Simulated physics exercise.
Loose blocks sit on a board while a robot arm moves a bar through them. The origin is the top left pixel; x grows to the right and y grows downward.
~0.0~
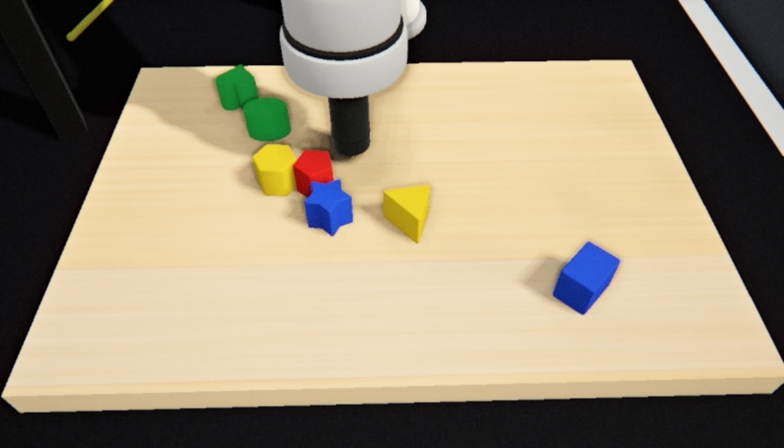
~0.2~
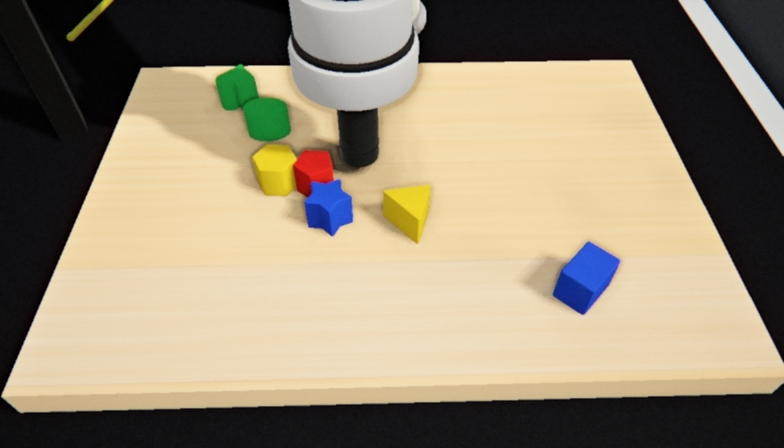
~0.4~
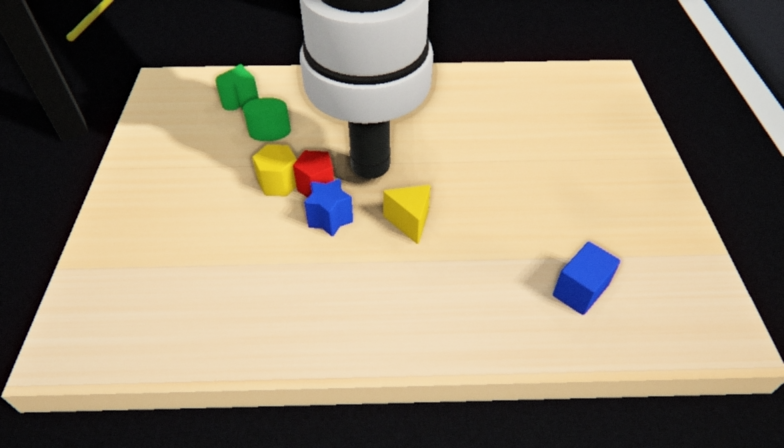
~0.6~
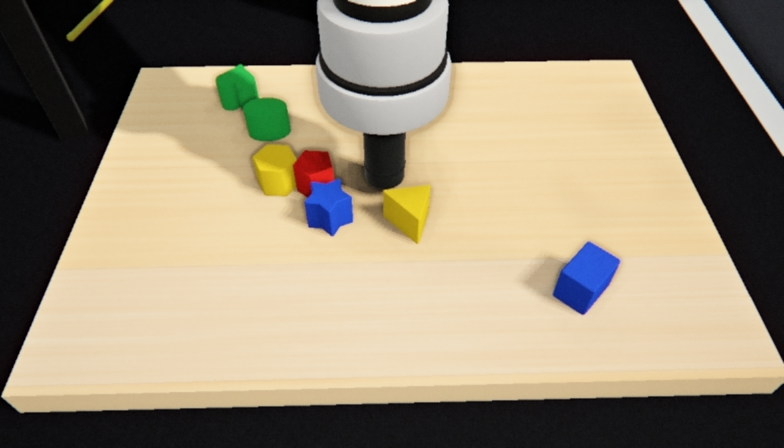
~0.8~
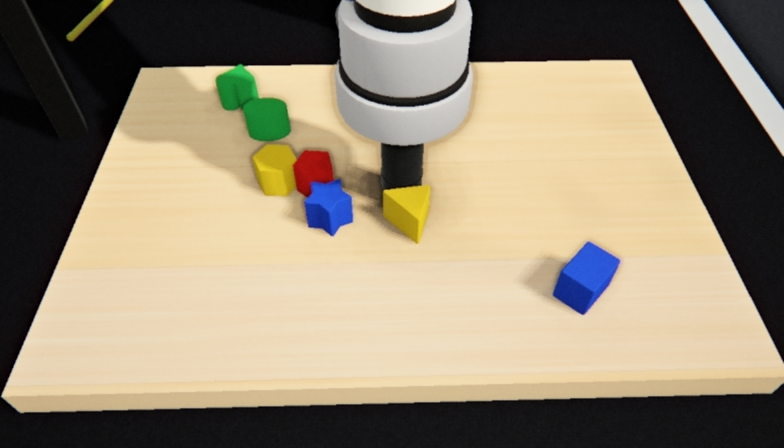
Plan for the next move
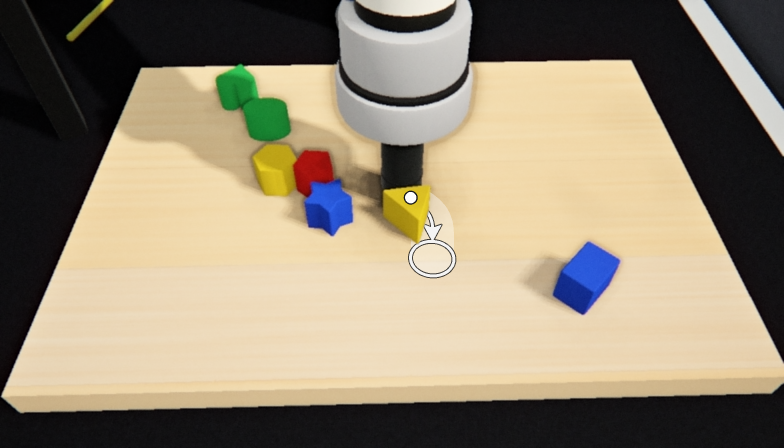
Robot arm moving its dark bar slowly down and right across a wooden board to the yellow triangular block, coloured blocks staying still.
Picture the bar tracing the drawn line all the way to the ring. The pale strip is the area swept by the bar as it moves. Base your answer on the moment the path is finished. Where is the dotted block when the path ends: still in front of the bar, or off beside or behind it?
It remains before the bar.
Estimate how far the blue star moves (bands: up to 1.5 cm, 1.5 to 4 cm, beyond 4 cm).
Up to 1.5 cm.
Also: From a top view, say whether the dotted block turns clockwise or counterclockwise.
Viewed from overhead, the dotted block winds up turned clockwise.
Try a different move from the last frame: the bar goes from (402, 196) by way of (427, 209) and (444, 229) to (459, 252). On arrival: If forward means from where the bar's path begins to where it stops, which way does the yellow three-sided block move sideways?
My prediction: Rightwards.
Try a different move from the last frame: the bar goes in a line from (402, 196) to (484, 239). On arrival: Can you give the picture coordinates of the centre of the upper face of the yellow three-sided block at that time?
It comes to (423, 215).
Path on the board, from (402, 196) via (425, 210) and (433, 233), ending at (432, 258); the dot is on the yellow three-sided block.
The first path, step by step. Halfway along, bar at (432, 211); yellow three-sided block at (424, 223), turned 35° clockwise.
At the end, bar at (433, 248); blue star in place; yellow three-sided block at (422, 263), turned 40° clockwise.
